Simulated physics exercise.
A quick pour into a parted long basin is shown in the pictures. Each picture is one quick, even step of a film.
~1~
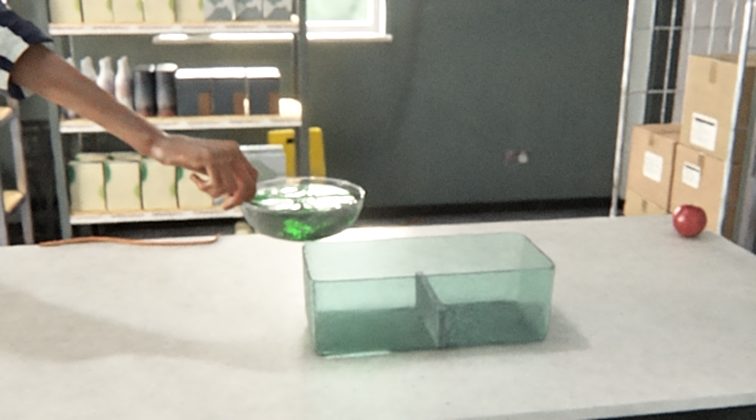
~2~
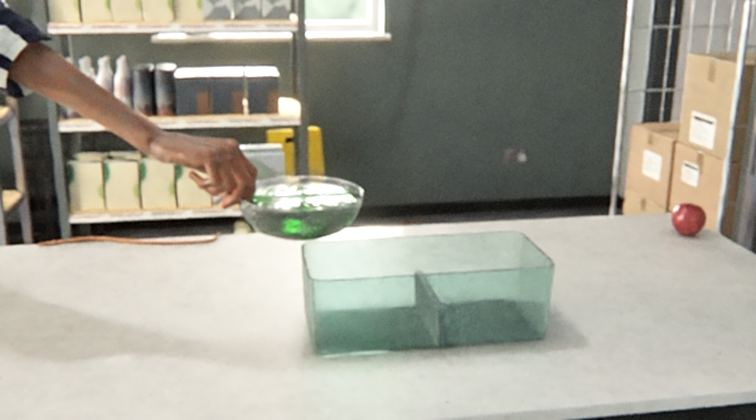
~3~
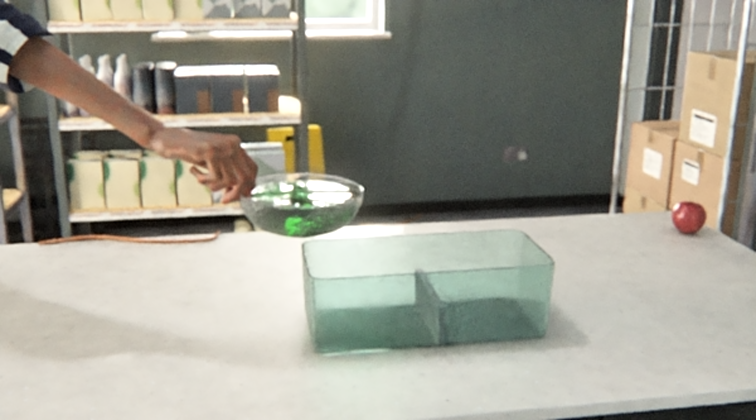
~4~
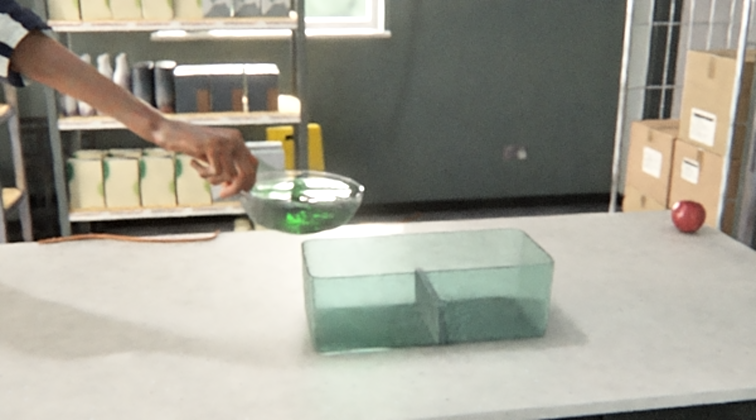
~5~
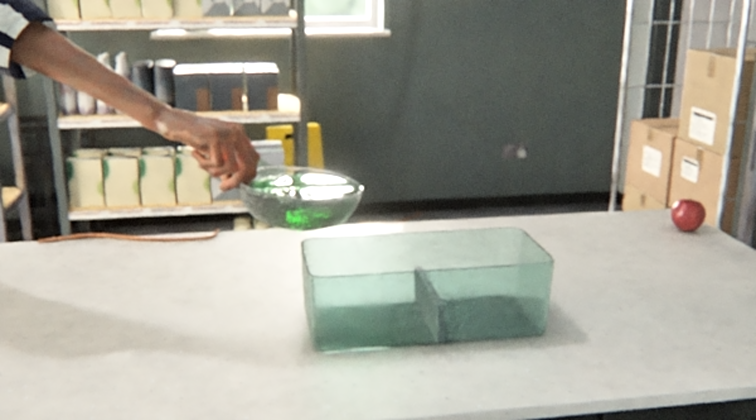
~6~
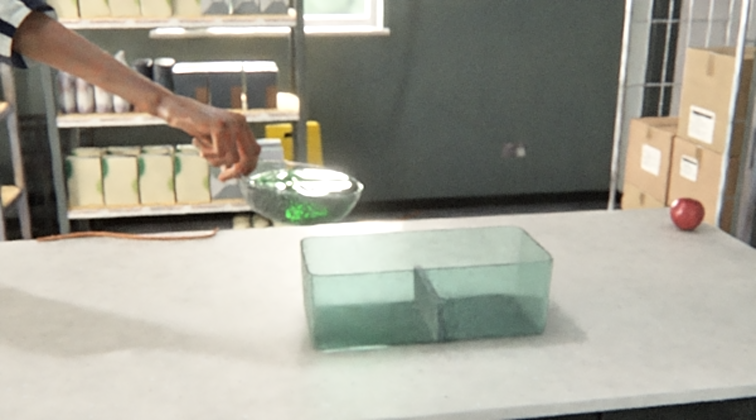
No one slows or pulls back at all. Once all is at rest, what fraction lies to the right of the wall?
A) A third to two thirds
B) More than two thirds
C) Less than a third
A, A third to two thirds.
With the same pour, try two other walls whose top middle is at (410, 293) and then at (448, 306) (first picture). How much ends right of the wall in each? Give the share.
I'd expect near 80 percent the first time and near 20 percent the next.
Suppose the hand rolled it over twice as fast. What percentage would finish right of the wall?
Around 65 in a hundred.
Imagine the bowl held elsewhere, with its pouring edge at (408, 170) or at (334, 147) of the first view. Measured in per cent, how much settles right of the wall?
Close to 95 % for the first start and close to 10 % for the second.
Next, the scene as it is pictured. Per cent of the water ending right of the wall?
It works out to around 45 percent.
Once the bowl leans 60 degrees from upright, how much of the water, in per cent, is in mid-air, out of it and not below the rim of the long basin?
Roughly 35 per cent.
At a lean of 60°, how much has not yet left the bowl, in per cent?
Close to 30 per cent.
A moment on, the bowl is tipped part way and 30 per cent is still to pour, 28 is left of the wall and 5 right of it.
Next, the bowl is tipped on its side and 0 per cent is still to pour, 53 is left of the wall and 43 right of it.
Then the bowl is tipped right over and 0 per cent is still to pour, 56 is left of the wall and 43 right of it.
Later the bowl is tipped right over and 0 per cent is still to pour, 56 is left of the wall and 43 right of it.
In the end 56 per cent lies left of the wall, 43 right of it and 1 outside.
